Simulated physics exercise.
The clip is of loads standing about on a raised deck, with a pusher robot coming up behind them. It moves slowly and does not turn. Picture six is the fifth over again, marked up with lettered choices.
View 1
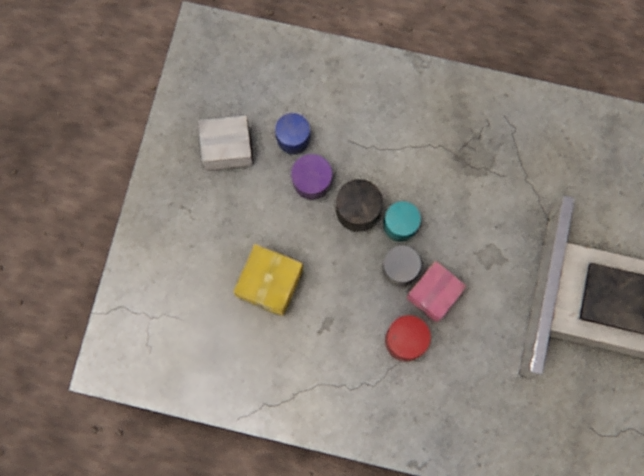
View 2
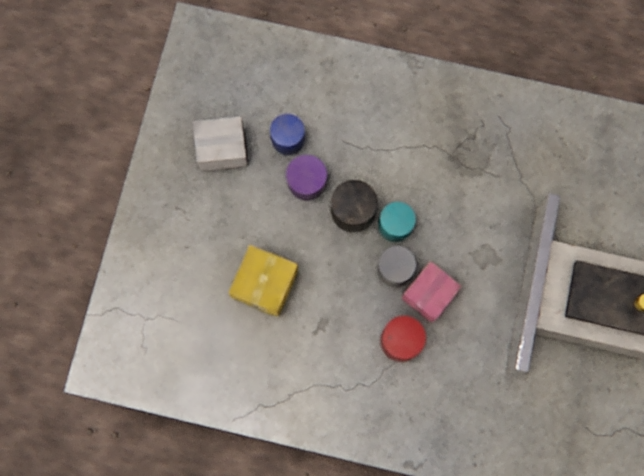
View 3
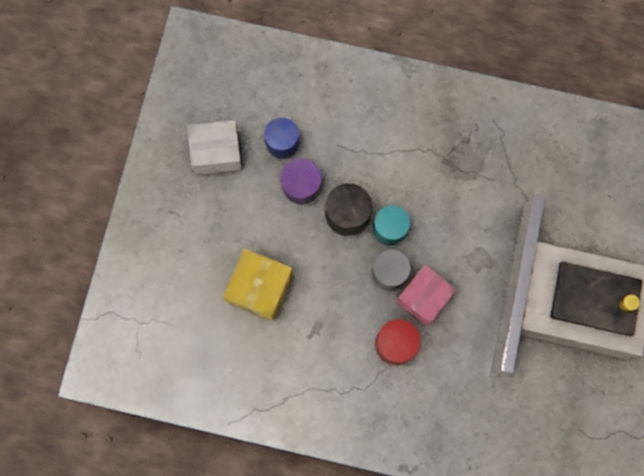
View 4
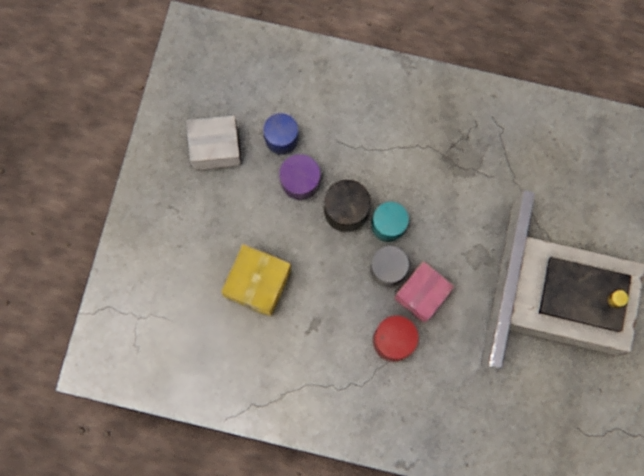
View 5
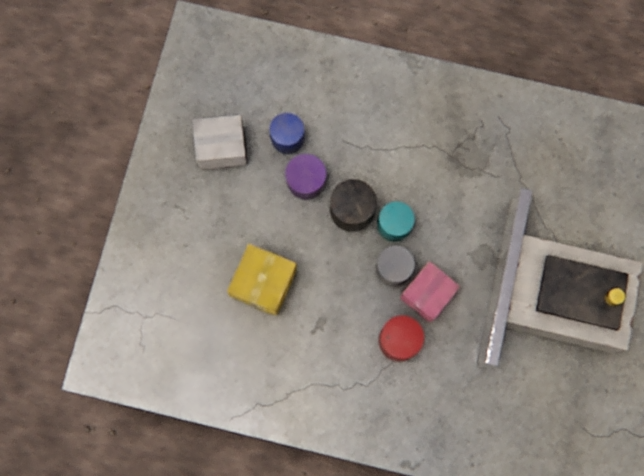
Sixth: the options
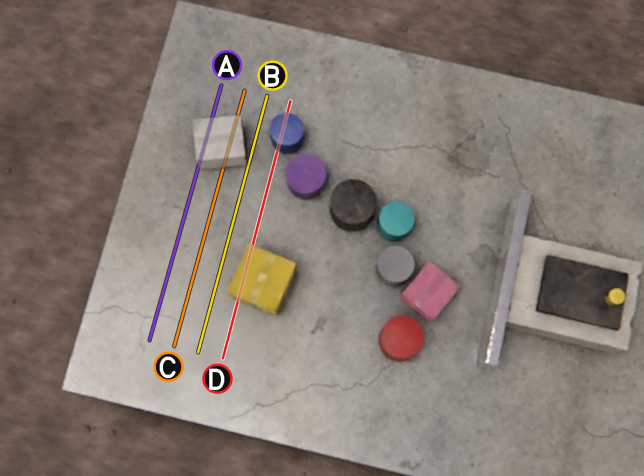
We see coloured canisters, a pail and a few parcels standing on a grey raised deck, while a pusher robot with a wide flat blade moves slowly leftward from the right side, leaving the loads unmoved.
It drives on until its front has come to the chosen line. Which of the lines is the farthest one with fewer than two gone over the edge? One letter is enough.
No second one falls up to A.
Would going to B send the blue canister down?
No.
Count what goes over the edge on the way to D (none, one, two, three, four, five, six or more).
The count is none.
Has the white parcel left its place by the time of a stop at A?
Yes.
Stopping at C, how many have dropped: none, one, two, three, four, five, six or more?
By then, none.
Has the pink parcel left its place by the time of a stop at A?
By then, yes.
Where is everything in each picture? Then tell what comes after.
In the first picture, yellow parcel (269, 281); red canister (407, 339); blue canister (293, 134).
In the second picture, robot (606, 296); grey pail (396, 267).
In the third picture, robot (590, 297); black canister (348, 210).
In the fourth picture, robot (579, 293); turquoise canister (389, 222).
In the fifth picture, robot (576, 291); yellow parcel (263, 280); red canister (400, 339); blue canister (287, 134).
On the marked copy, A at (187, 209); B at (234, 220); C at (210, 215); D at (258, 226).
Following A. Soon after the start, robot (458, 263); red canister (345, 326); pink parcel (357, 278).
Later, robot (341, 235); yellow parcel (191, 268); grey pail (212, 226).
In the end, robot (250, 213); yellow parcel (101, 252); white parcel (142, 123); none fallen.
As for the rest, B is within the limit but short; C is within the limit but short; D is within the limit but short.
